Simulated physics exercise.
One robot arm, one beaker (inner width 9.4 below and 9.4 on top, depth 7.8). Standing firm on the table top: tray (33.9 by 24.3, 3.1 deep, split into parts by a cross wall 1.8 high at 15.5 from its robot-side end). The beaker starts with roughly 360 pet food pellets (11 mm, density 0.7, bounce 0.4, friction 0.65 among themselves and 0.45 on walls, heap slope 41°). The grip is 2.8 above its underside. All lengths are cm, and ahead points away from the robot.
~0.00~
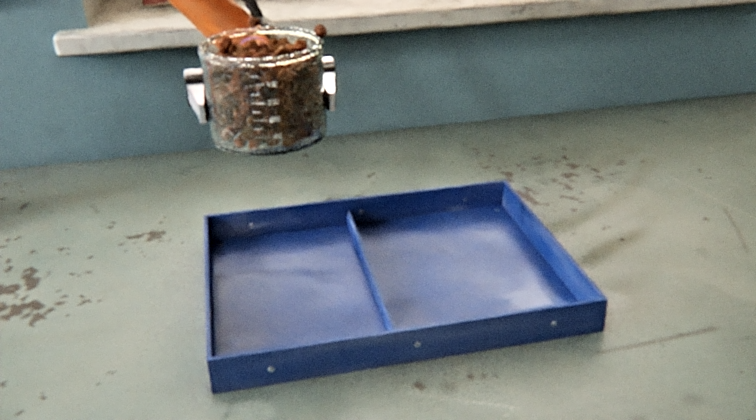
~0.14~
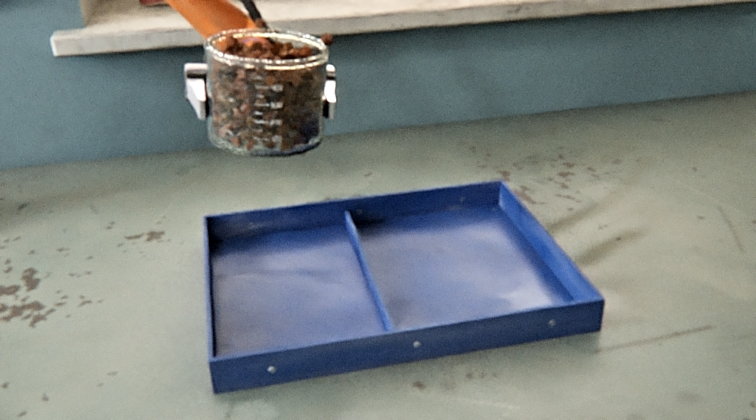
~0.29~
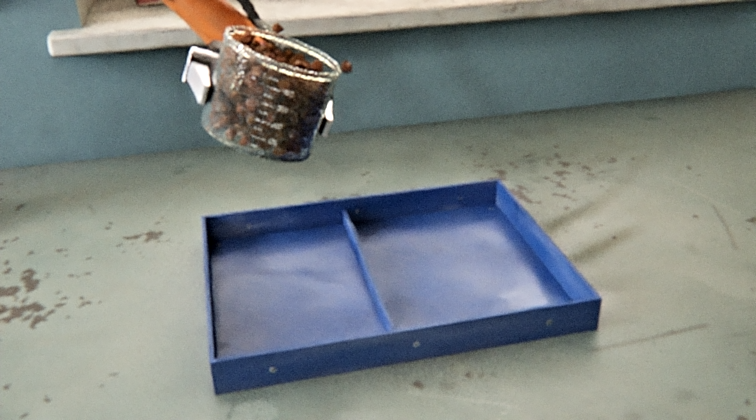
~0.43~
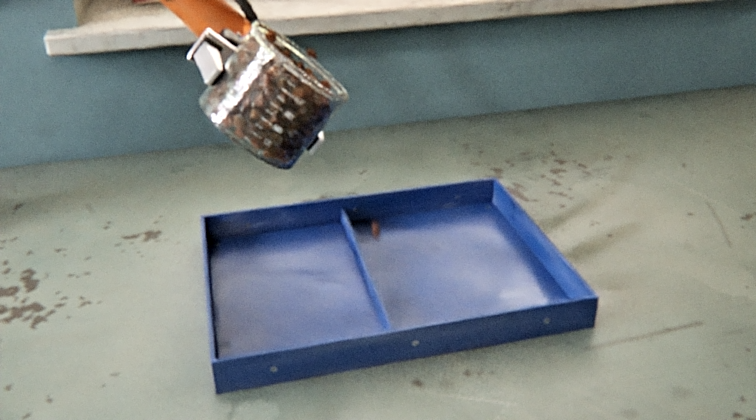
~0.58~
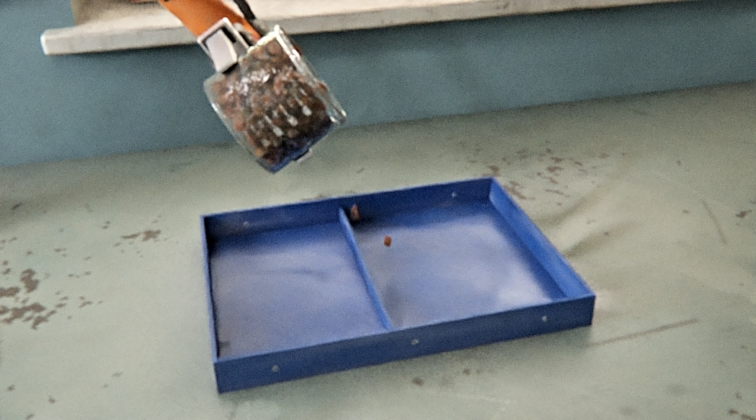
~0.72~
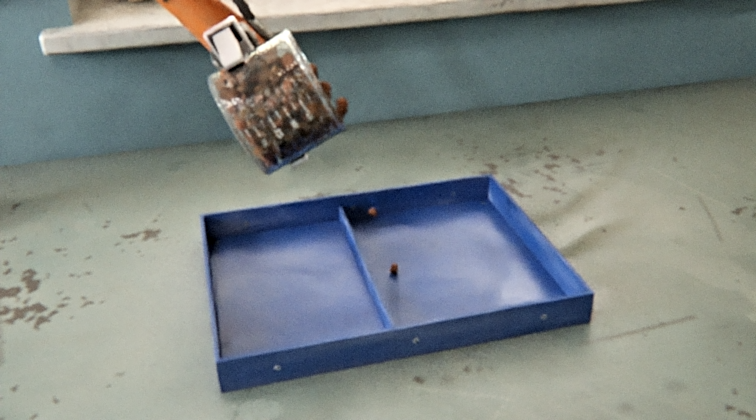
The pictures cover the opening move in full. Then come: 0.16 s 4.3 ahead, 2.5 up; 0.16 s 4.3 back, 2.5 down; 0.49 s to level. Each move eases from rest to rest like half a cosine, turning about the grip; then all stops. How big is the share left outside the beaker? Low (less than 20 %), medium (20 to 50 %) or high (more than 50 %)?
A medium share, 20 to 50 %, ends outside the beaker.
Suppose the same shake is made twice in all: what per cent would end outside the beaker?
In that case some 40 per cent.
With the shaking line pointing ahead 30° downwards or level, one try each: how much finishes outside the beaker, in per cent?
Some 15 and 25 per cent.
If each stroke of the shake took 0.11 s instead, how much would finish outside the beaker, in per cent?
Then about 65 per cent.
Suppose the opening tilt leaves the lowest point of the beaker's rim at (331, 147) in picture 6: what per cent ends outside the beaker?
About 70 per cent.
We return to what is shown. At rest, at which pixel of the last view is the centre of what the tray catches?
Around (424, 264).
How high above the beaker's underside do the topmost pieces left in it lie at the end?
Roughly 8.0 cm.
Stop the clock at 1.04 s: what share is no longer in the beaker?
Some 25 per cent.
After 1.04 s, tilted 64° forward, highest piece 22 above the table; 260 in the beaker, 10 in the far-side part, 87 in flight or on a rim.
After 1.37 s, tilted 16° forward, highest piece 24 above the table; 251 in the beaker, 96 in the far-side part, 10 in the robot-side part.
After 1.73 s, level, highest piece 25 above the table; 251 in the beaker, 96 in the far-side part, 10 in the robot-side part.
After 2.78 s, level, highest piece 25 above the table; 251 in the beaker, 96 in the far-side part, 10 in the robot-side part.
At rest, 251 in the beaker, 96 in the far-side part, 10 in the robot-side part. That is 30 % outside the beaker.
